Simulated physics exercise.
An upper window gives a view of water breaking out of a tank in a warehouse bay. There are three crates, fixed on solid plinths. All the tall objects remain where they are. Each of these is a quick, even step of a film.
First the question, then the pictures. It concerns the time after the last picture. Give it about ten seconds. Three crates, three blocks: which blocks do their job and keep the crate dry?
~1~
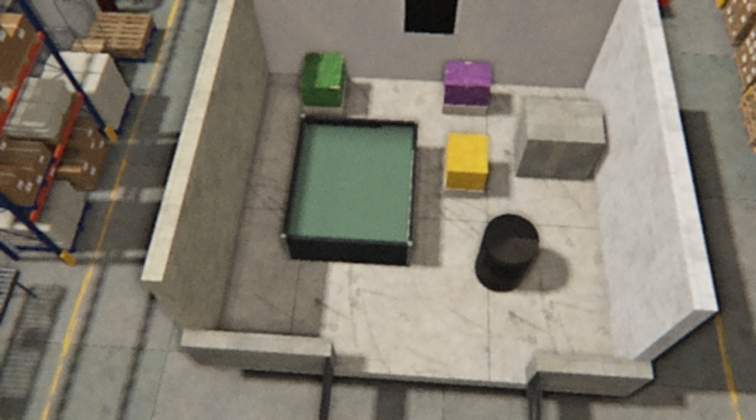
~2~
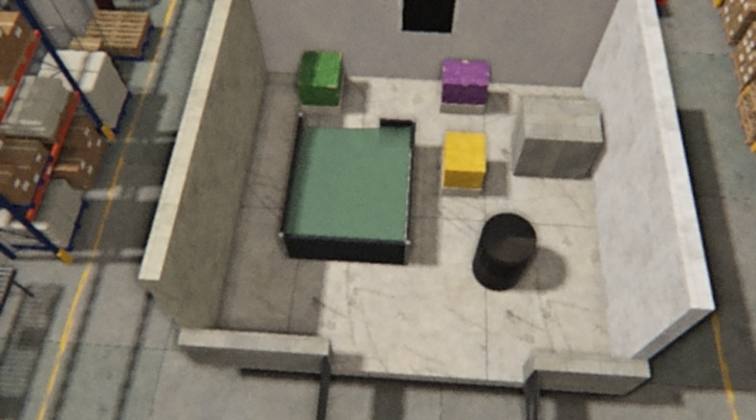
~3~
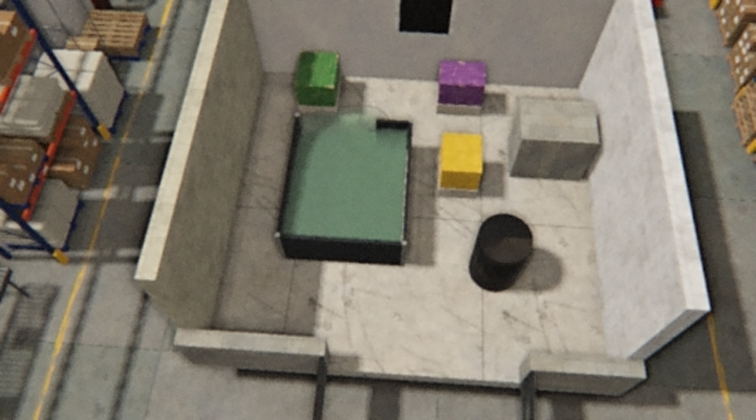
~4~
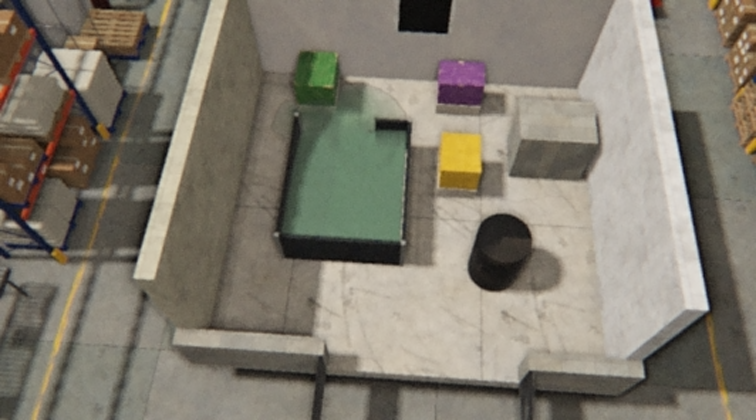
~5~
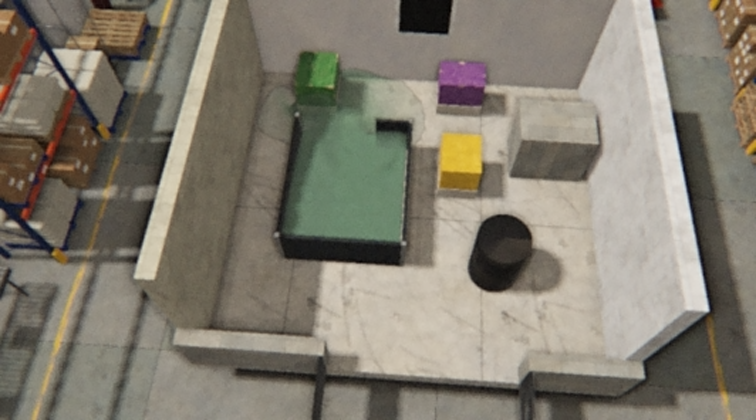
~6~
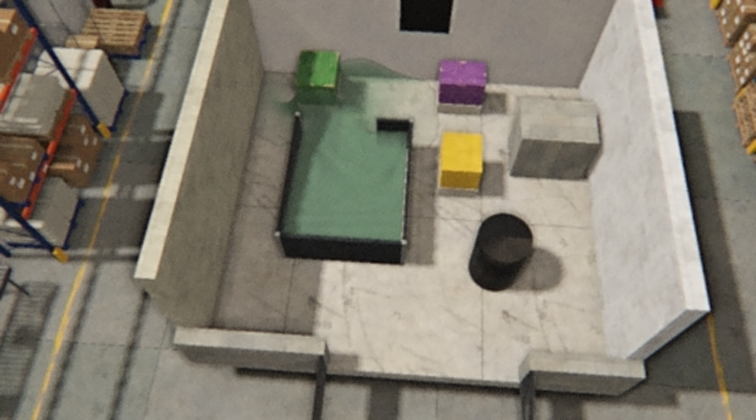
In the end the purple crate is reached by the water, the green crate is reached by the water, the yellow crate is missed by the water.
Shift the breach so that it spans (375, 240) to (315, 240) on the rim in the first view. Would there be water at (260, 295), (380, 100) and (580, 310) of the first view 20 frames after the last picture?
First spot drenched, second unwetted, third unwetted.
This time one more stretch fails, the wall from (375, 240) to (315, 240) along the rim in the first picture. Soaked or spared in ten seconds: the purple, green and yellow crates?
The purple crate is not overtopped, the green crate is not overtopped, and the yellow crate is not overtopped.
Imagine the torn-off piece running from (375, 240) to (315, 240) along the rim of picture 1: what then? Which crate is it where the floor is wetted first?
It is the green crate.
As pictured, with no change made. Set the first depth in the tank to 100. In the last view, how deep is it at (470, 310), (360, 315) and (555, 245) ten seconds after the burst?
8, 6 and 12 in a hundred, in turn.
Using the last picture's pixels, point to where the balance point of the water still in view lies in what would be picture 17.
It is around (349, 151).
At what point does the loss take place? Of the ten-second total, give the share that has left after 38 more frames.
Near 40 in a hundred.
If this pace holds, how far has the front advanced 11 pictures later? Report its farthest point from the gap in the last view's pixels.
I'd point to (570, 93).
A moment on, water covers 20 % of the floor; the purple crate water round its plinth, the green crate water round its plinth, the yellow crate not reached.
Next, water covers 40 % of the floor; the purple crate water round its plinth, the green crate water round its plinth, the yellow crate water round its plinth.
Then, water covers 65 % of the floor; the purple crate water round its plinth, the green crate water round its plinth, the yellow crate water round its plinth.
Later, water covers 90 % of the floor; the purple crate water round its plinth, the green crate water round its plinth, the yellow crate water round its plinth.
In the end, water covers 100 % of the floor; the purple crate was topped, the green crate was topped, the yellow crate stayed above the water.
